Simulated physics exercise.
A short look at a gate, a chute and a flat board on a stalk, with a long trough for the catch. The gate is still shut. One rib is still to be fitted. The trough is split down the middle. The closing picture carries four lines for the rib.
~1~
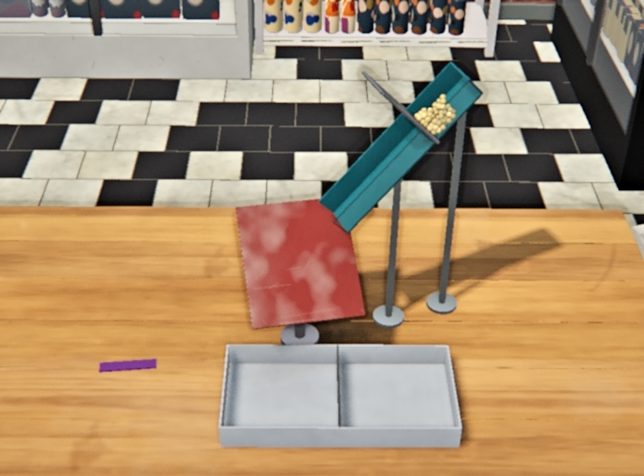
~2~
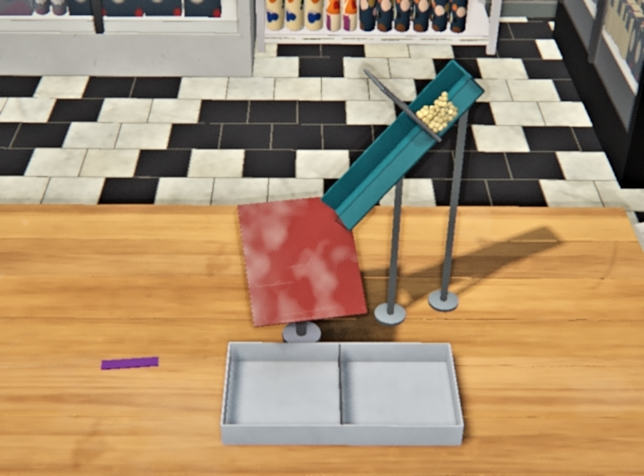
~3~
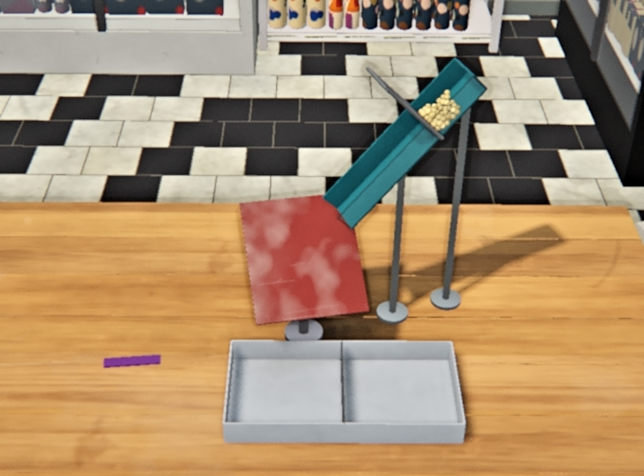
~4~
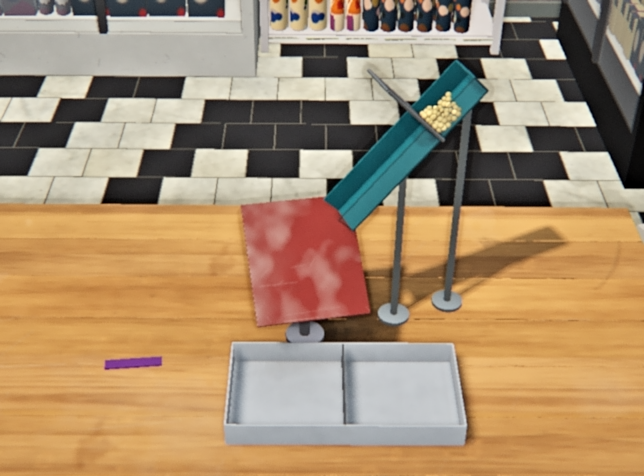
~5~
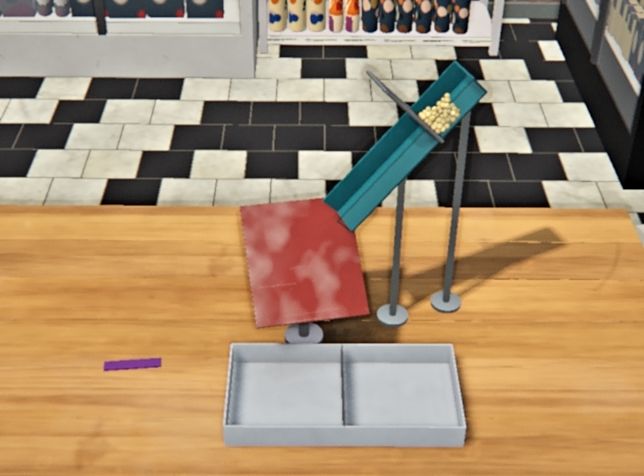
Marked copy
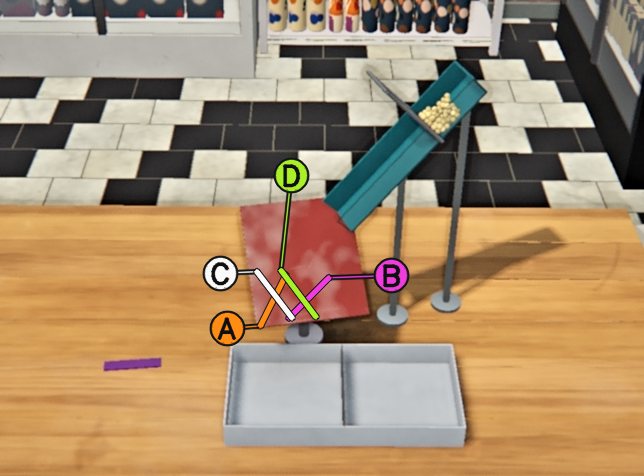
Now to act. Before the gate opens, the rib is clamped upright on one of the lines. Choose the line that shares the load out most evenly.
D beats the others.
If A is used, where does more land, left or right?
More lands on the left.
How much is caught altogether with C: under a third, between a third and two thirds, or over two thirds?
It is over two thirds.
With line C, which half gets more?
More lands on the left.
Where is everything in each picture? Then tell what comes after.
The first picture shows load behind the gate at (434, 117), soya beans; lip of the chute at (340, 223), sloping fairly steeply.
The second picture shows middle of the board at (302, 258), tilted fairly steeply; middle of its low edge at (311, 320); of its high edge at (292, 199).
The third picture shows front corners of the trough at (224, 423) and (465, 424); front end of its middle wall at (344, 423); gate still shut at (414, 111).
The fourth picture shows middle of the load at (439, 115); lip at (346, 221).
The fifth picture shows middle of the load at (438, 116); lip at (345, 222).
On the marked copy, line A from (285, 274) to (260, 325); line B from (328, 277) to (288, 318); line C from (256, 271) to (292, 317); line D from (281, 270) to (315, 316).
With A, of what is caught, nearly all in the left half, a stray few in the right.
With B, of what is caught, all in the left half, none in the right.
With C, of what is caught, nearly all in the left half, a small part in the right.
With D, of what is caught, about a third in the left half, about two thirds in the right.
